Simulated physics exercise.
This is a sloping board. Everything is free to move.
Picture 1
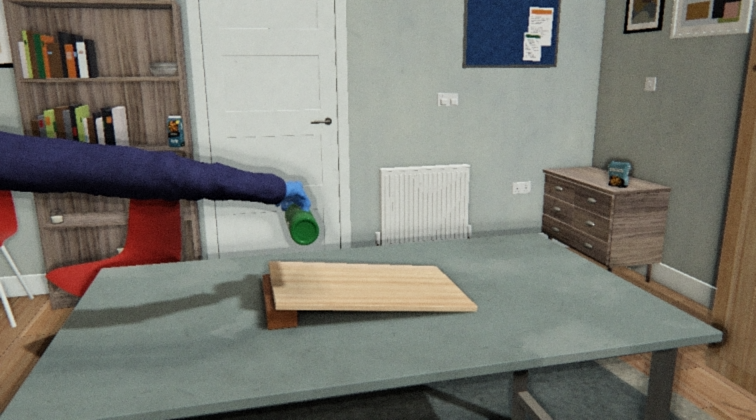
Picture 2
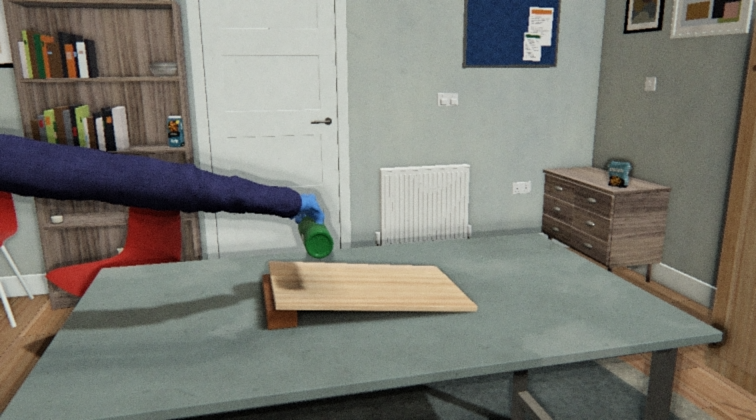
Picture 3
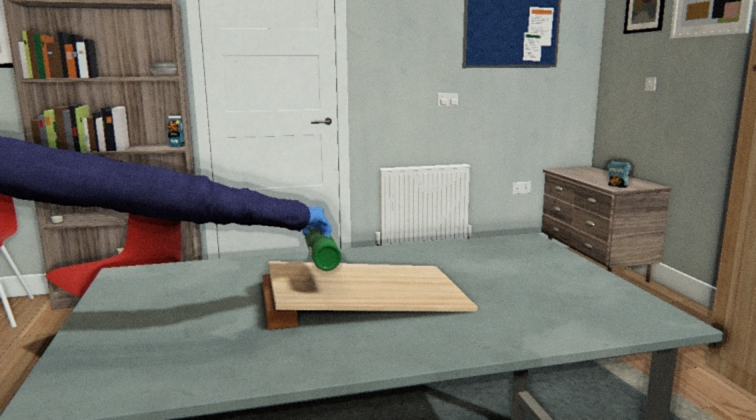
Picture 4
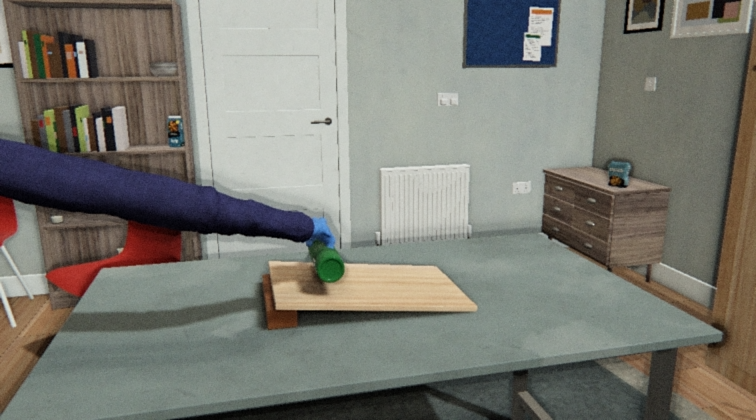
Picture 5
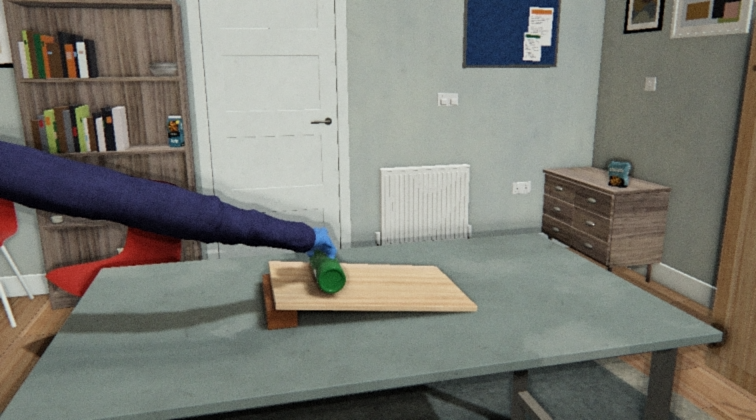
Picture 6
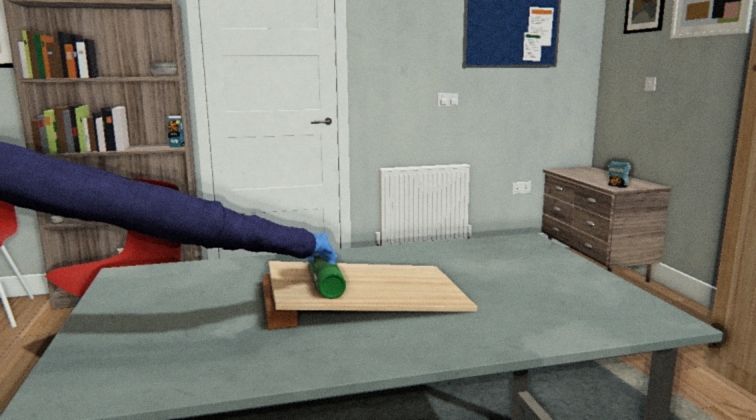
In a room with a bookshelf, a door and a radiator, a sloping wooden board rests on a grey table. A dark-sleeved arm reaches in from the left, lowering a green bottle and moving it slightly right. The bottle then lies on its side on the board's upper part, under the blue hand.
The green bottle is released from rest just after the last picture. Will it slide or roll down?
In the end the green bottle goes downhill.
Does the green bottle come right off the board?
It comes off the board.
Then, 0.90 s past the last view, green bottle displaced well along near (402, 271).
Then, 1.50 s past the last view, green bottle now off the board.
Then, 2.00 s past the last view, things are still on the move.
Then, 2.40 s past the last view, as before.
Finally, off the board, green bottle. The green bottle slides or rolls down.
